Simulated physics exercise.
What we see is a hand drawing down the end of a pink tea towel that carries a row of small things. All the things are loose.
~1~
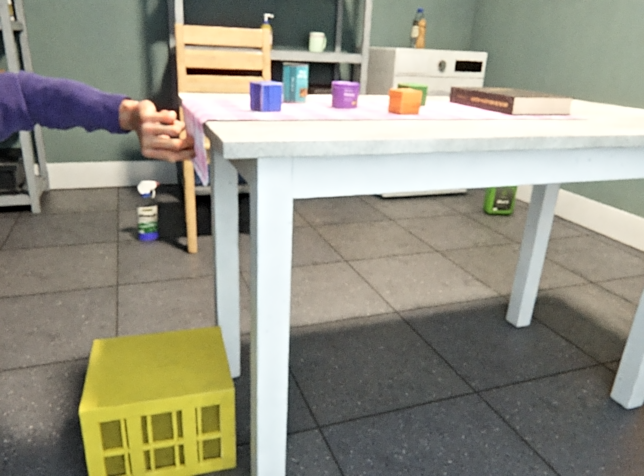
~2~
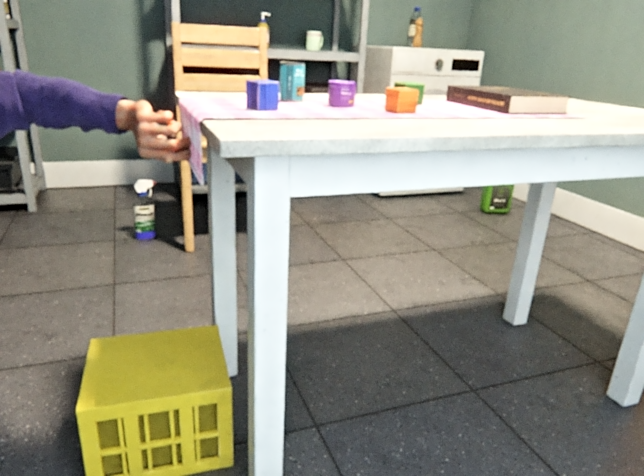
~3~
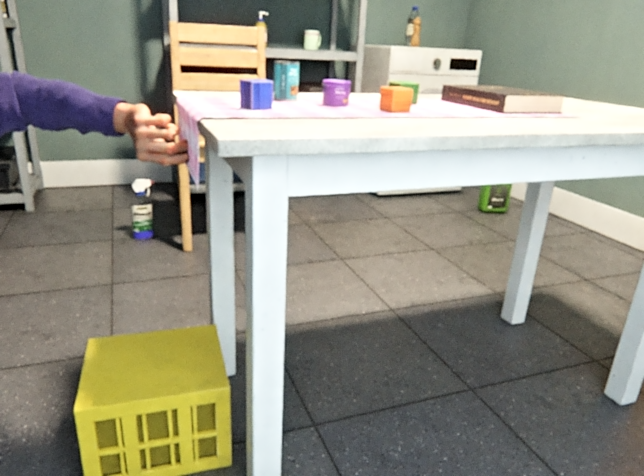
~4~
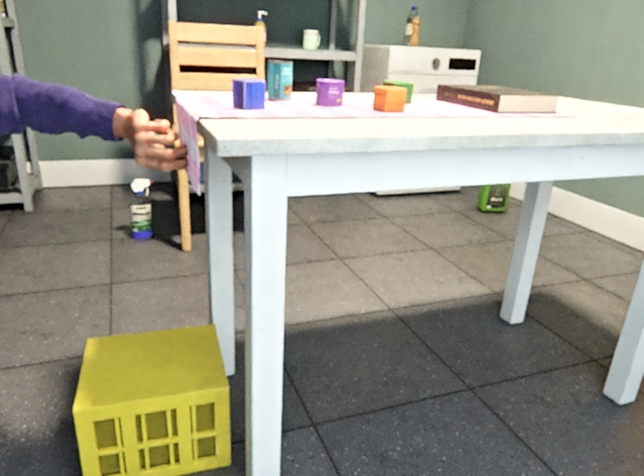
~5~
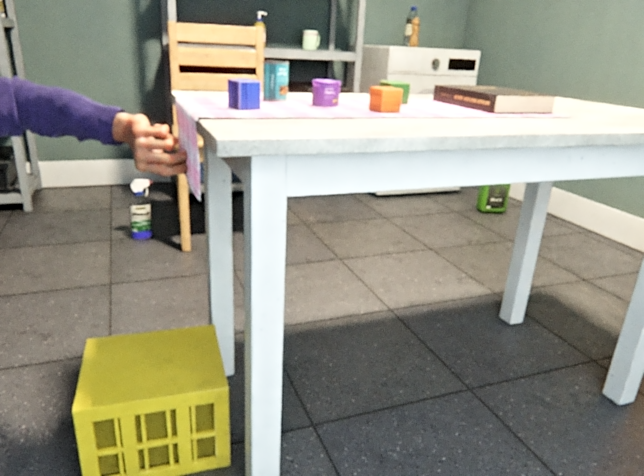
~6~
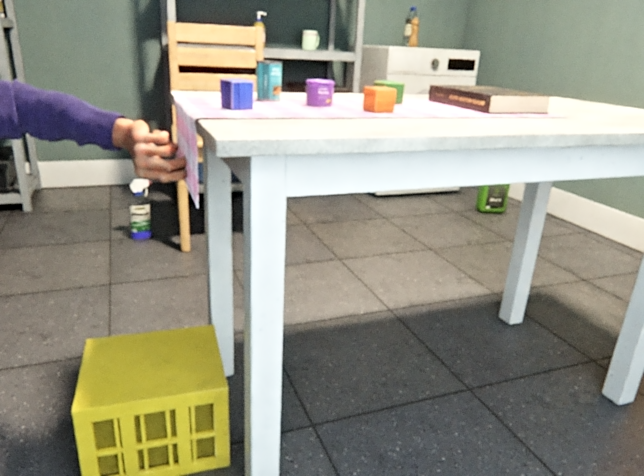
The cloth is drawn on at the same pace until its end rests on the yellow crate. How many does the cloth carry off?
The table loses four.
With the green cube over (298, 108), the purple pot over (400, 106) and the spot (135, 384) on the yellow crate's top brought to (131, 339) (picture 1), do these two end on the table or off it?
The green cube is carried off; the purple pot remains up.
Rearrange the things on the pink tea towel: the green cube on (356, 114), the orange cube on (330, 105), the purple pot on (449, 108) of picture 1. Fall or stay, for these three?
The green cube tumbles off; the orange cube comes down; the purple pot survives.
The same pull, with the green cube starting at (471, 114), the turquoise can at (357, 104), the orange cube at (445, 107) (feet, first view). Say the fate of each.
The green cube survives, the turquoise can tumbles off, the orange cube keeps its place on top.
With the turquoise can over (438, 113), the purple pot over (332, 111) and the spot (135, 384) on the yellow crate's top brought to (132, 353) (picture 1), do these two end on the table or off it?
The turquoise can holds on, the purple pot goes over.
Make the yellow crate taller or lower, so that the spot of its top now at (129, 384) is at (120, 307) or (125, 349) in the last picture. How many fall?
Then 2 and 3.
Soon after, hem near (187, 234); blue cube gone.
Then, hem near (188, 304); blue cube and turquoise can gone.
Further on, hem on the crate; blue cube, turquoise can, purple pot and orange cube gone.
At rest, hem on the crate; blue cube, turquoise can, purple pot and orange cube gone. The count of fallen things is four.
